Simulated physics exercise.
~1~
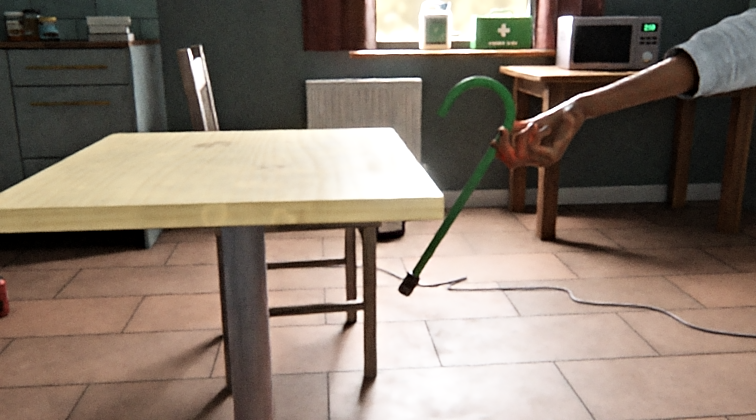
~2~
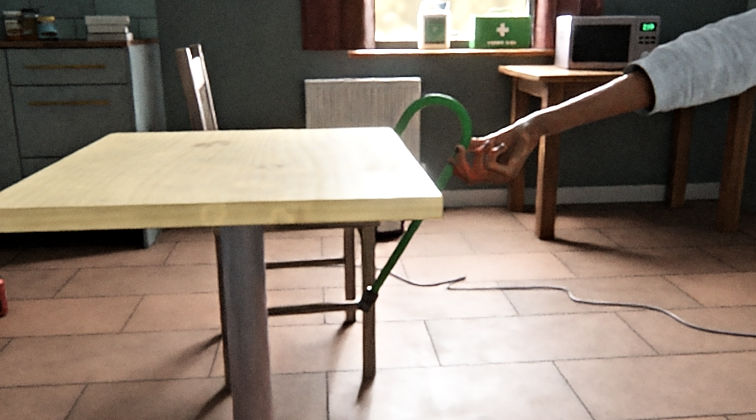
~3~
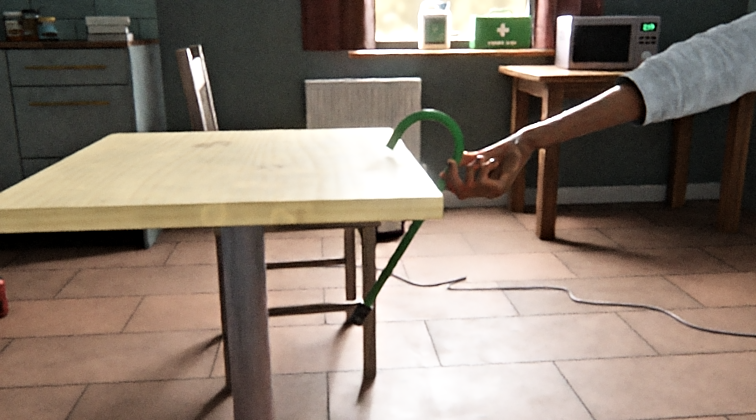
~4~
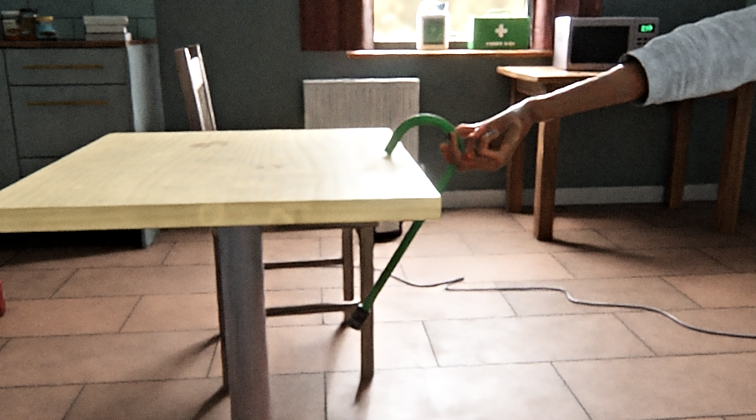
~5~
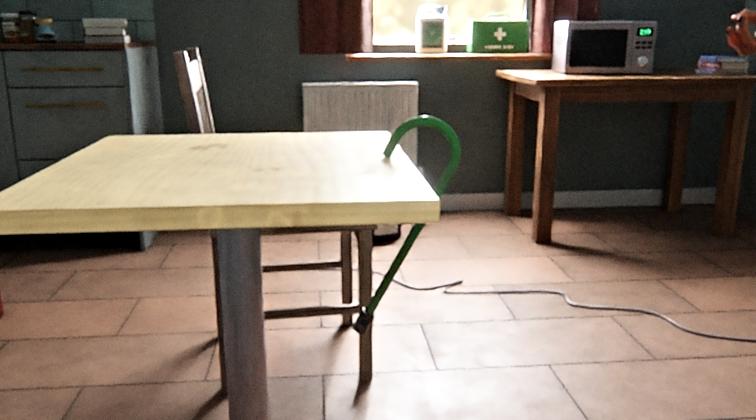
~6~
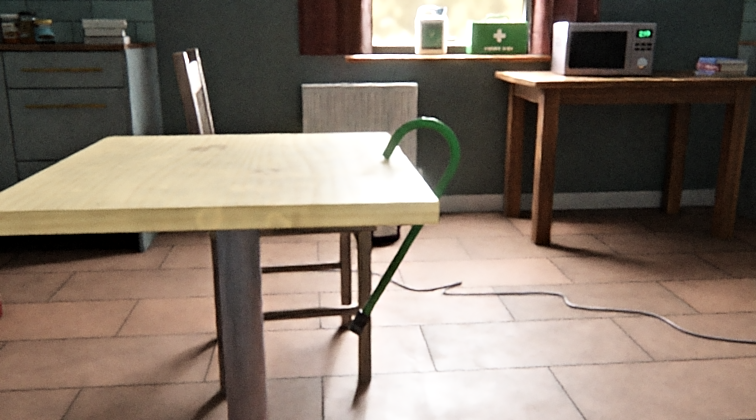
In a tiled kitchen, a hand moves a green cane left, hooks it over a table's edge and withdraws, leaving it hanging.
